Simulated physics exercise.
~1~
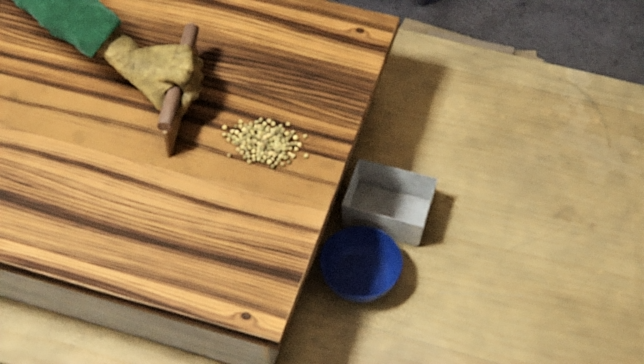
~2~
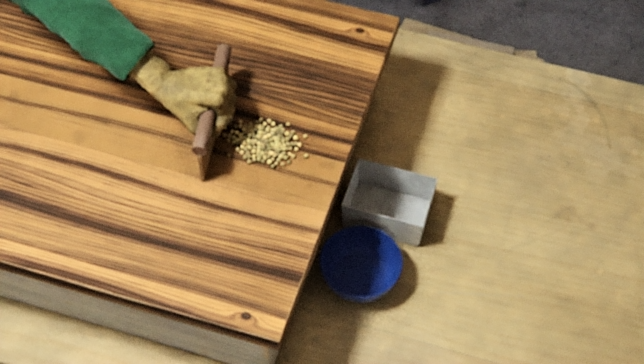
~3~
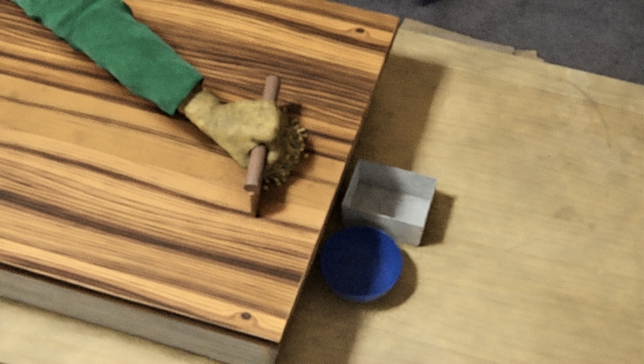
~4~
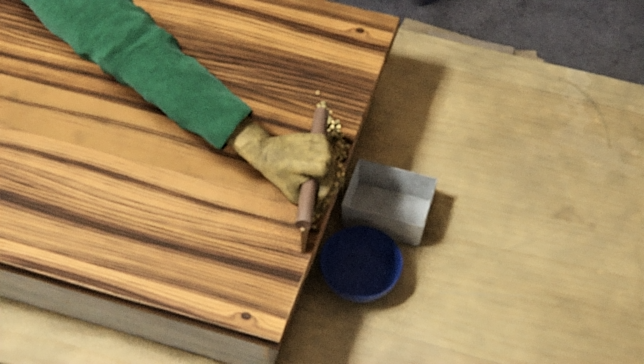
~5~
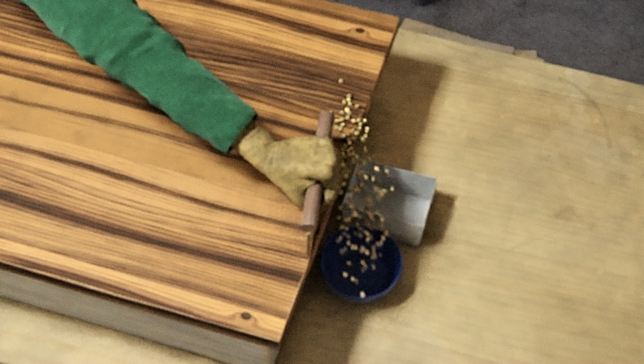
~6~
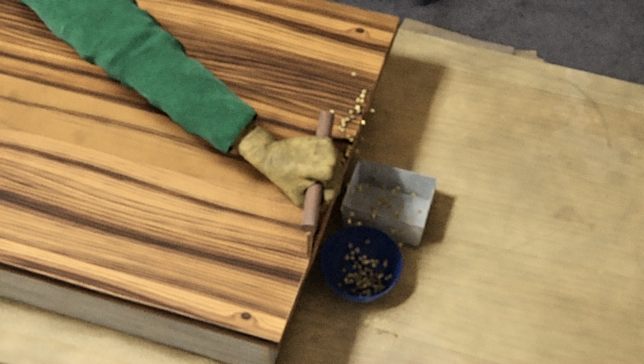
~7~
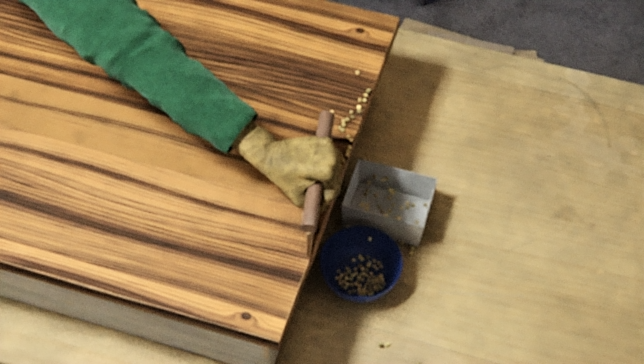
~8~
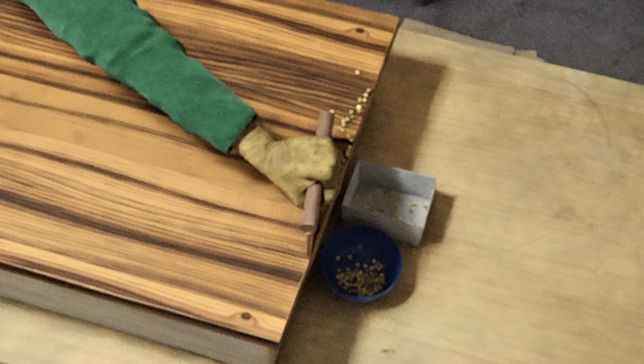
The clip shows a gloved hand in a green sleeve pushing a pile of small pale beans rightward across a striped wooden surface with a scraper until they spill over the edge, many landing in a blue bowl and some in a whitish tin, while a few remain on top.
